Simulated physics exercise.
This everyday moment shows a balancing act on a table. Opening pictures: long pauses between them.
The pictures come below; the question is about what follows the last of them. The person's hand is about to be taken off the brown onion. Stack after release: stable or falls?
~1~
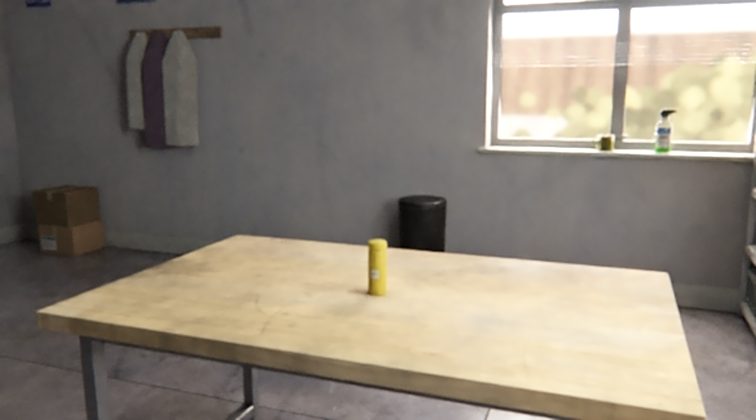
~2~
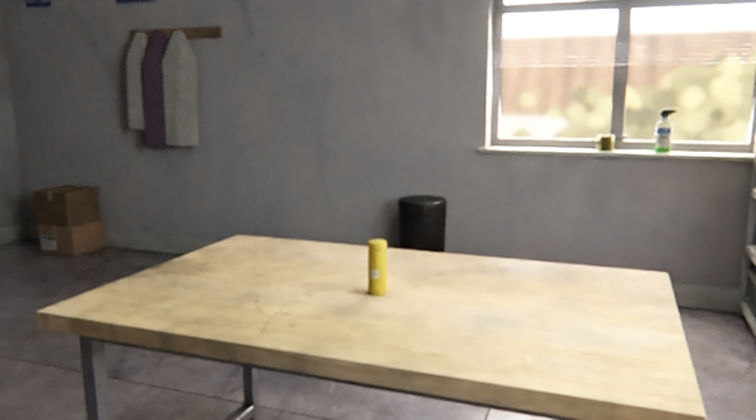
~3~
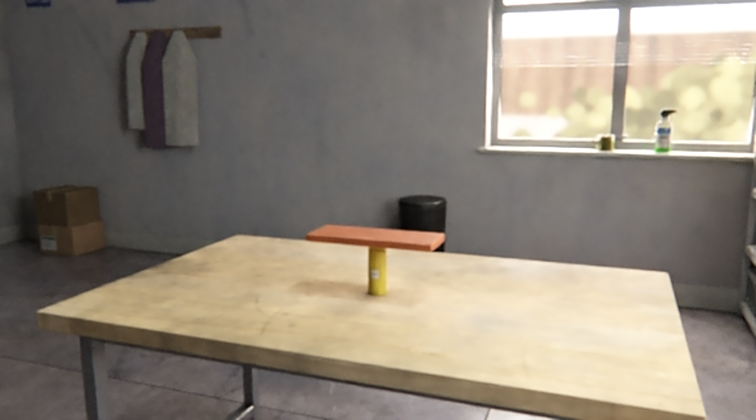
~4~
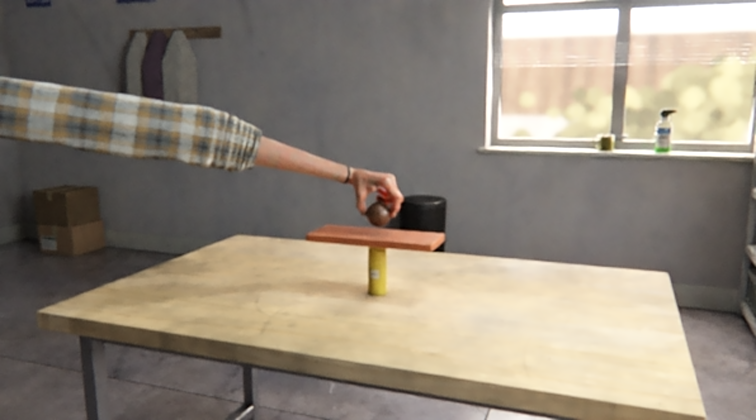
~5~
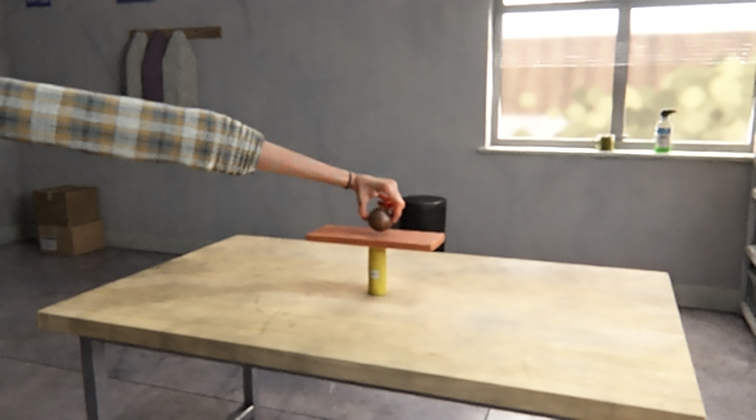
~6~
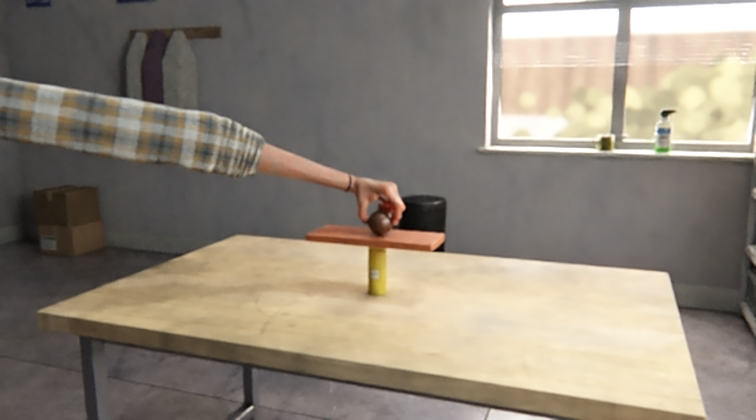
Stable.
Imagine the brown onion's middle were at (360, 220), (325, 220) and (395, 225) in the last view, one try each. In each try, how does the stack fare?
Stands firm, topples, stands firm.
Then, 0.20 s after the last picture, nothing has stirred.
Then, 0.70 s after the last picture, brown onion resting near (380, 223).
At rest, all 3 in place. Seen from the same camera at the end, brown onion near (380, 223). The stack keeps its balance.
